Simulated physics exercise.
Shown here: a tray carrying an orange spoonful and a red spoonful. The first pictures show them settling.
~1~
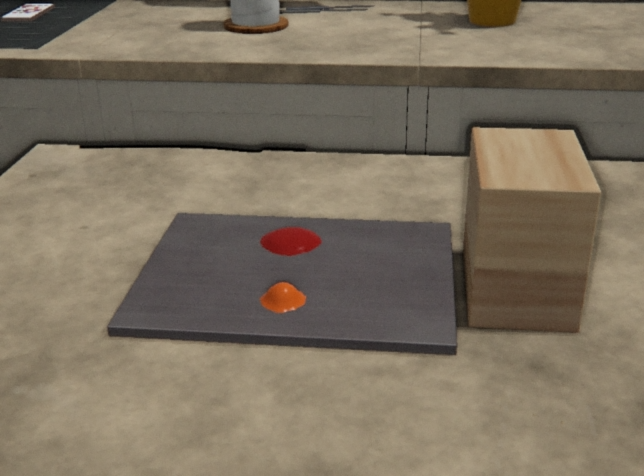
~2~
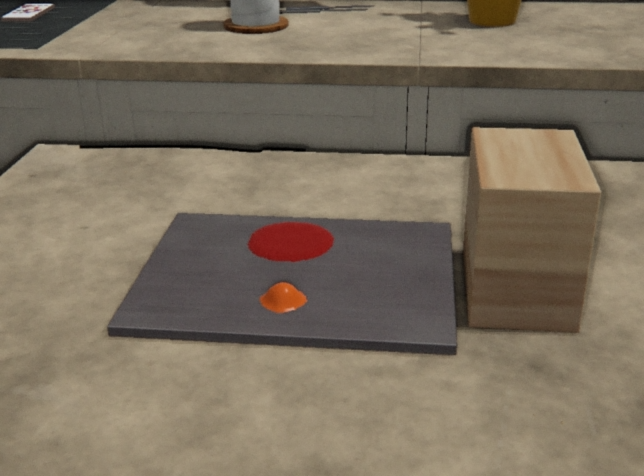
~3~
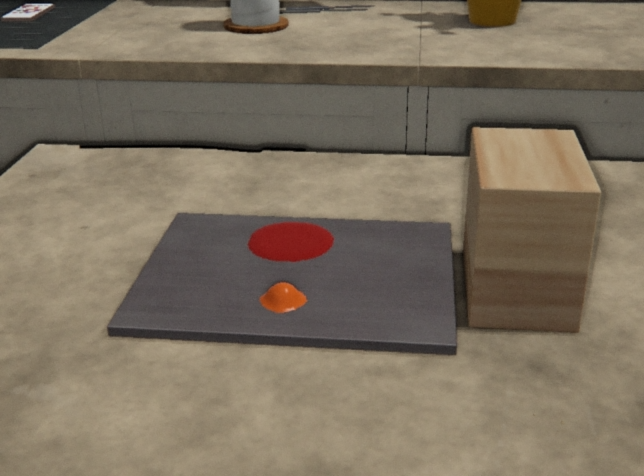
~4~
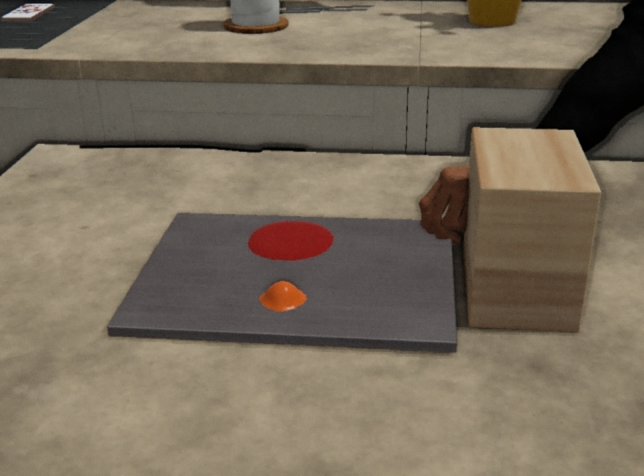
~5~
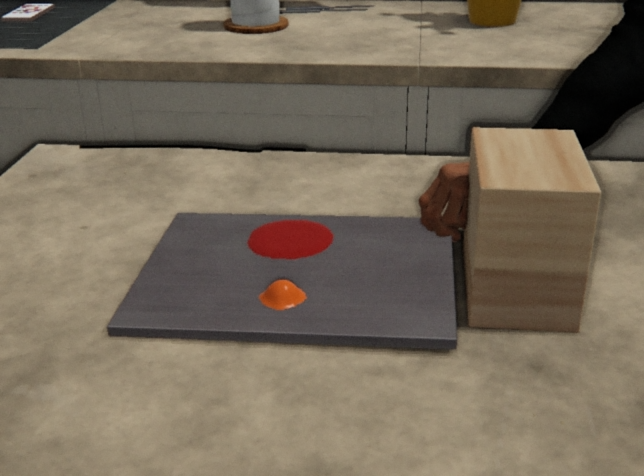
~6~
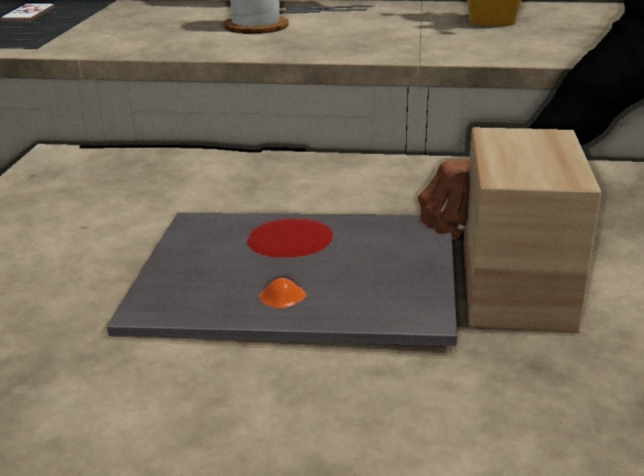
A hand reached in from behind the wooden block and took the gray tray's right end, raising it very slightly, after the red spoonful had spread thin while the orange one stayed heaped.
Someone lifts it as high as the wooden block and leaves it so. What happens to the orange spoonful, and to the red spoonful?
It turns out the orange spoonful hangs on and the red spoonful drops off.
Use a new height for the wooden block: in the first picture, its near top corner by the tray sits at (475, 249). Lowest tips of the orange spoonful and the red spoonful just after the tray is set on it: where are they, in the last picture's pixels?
The tips end near (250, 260) and near (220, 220), in that order.
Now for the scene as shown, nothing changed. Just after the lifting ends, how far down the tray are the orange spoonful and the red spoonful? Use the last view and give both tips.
You'd find them at (236, 237) and (186, 221), in that order.
Shortly, slope about 29°; the orange spoonful has not moved; the red spoonful has crept down a long way.
Then, the orange spoonful has not moved; the red spoonful is dripping off the low end.
At the finish, slope about 29°; the orange spoonful has not moved; the red spoonful is dripping off the low end.
